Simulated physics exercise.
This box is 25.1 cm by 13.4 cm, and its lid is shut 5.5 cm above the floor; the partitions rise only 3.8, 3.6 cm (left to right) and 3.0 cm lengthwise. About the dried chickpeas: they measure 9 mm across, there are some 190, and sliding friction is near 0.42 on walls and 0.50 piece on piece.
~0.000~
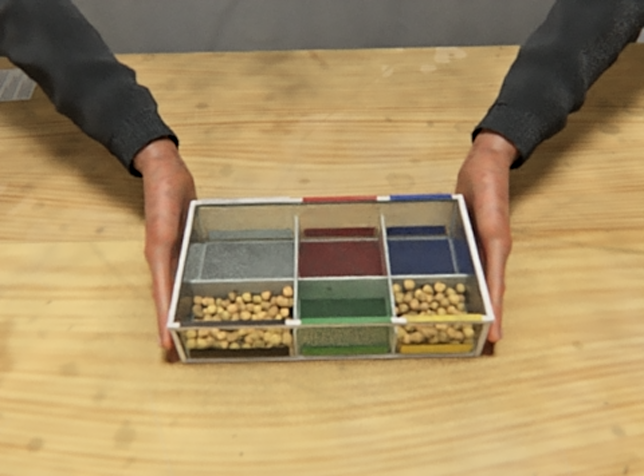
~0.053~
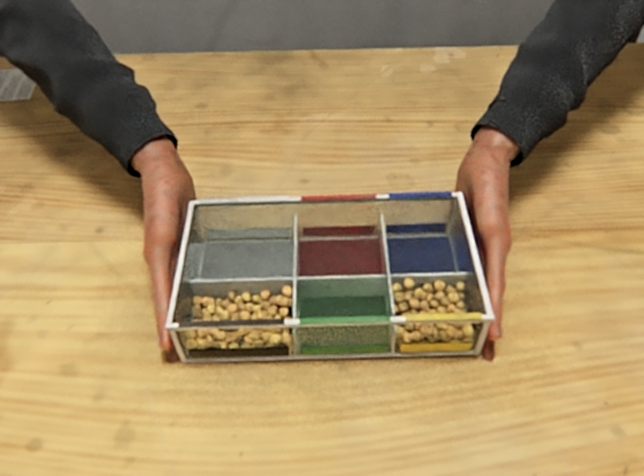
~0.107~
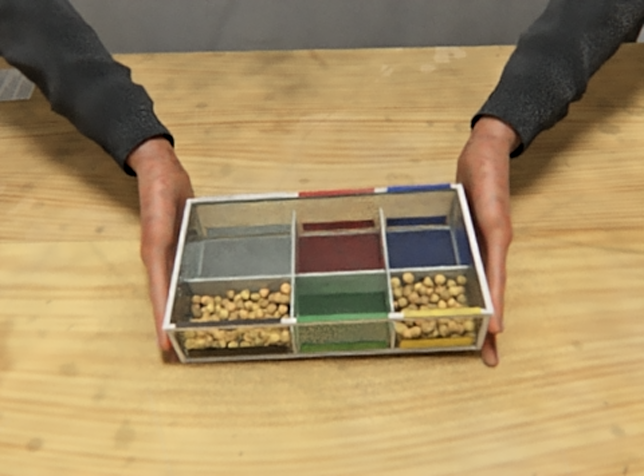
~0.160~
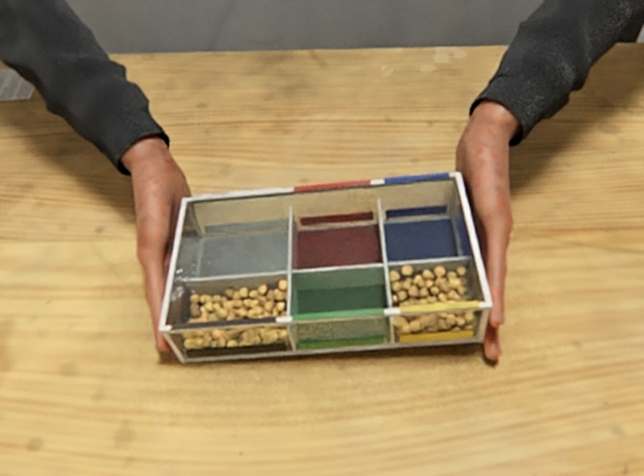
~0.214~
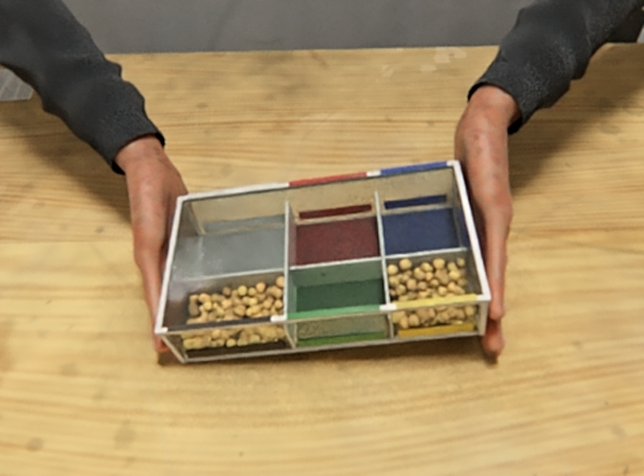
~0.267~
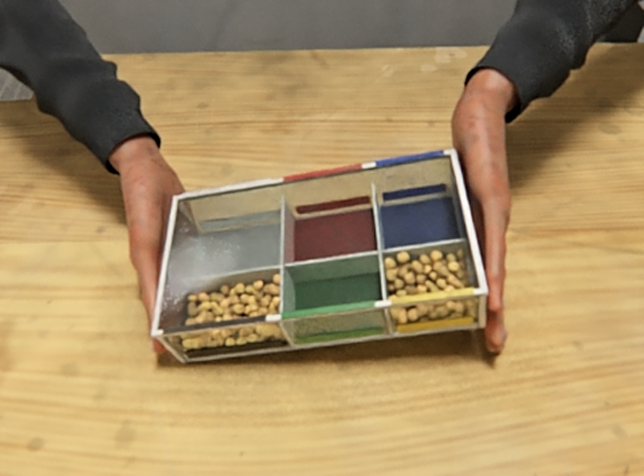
On a wooden table, two hands held a clear, divided box with chickpeas in its black and yellow sections, then gradually tilted it, raising the right side while the chickpeas stayed in their sections.
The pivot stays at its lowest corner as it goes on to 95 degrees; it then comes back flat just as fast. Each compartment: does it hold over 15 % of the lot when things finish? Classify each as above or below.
Classification: Red below, blue below, green below, yellow above, white below, black above.
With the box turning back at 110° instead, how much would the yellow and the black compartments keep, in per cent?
Yellow 30 %, black 65 %.
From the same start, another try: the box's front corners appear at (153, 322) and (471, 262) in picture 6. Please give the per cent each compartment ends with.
Per cent at the finish: Red 5, blue 0, green 5, yellow 20, white 15, black 55.
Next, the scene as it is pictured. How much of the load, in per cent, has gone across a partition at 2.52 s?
Roughly 20 percent of it.
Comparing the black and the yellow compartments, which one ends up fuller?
The black compartment ends up with more.
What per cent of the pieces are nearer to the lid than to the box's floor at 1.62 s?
About 30 per cent.
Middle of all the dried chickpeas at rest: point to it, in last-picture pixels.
Approximately (238, 330) in the last view.
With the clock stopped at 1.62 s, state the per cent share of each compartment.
In per cent: Red 0; blue 0; green 5; yellow 45; white 0; black 50.
After 1.62 s, tilt 95 degrees; green 5 %, yellow 45 %, black 50 %.
Then, at 2.52 s, tilt 43 degrees; green 5 %, yellow 30 %, black 65 %.
After 3.42 s, tilt 0 degrees; green 5 %, yellow 30 %, black 65 %.
In the end, at 3.8 s, red 0 %, blue 0 %, green 5 %, yellow 30 %, white 0 %, black 65 %.
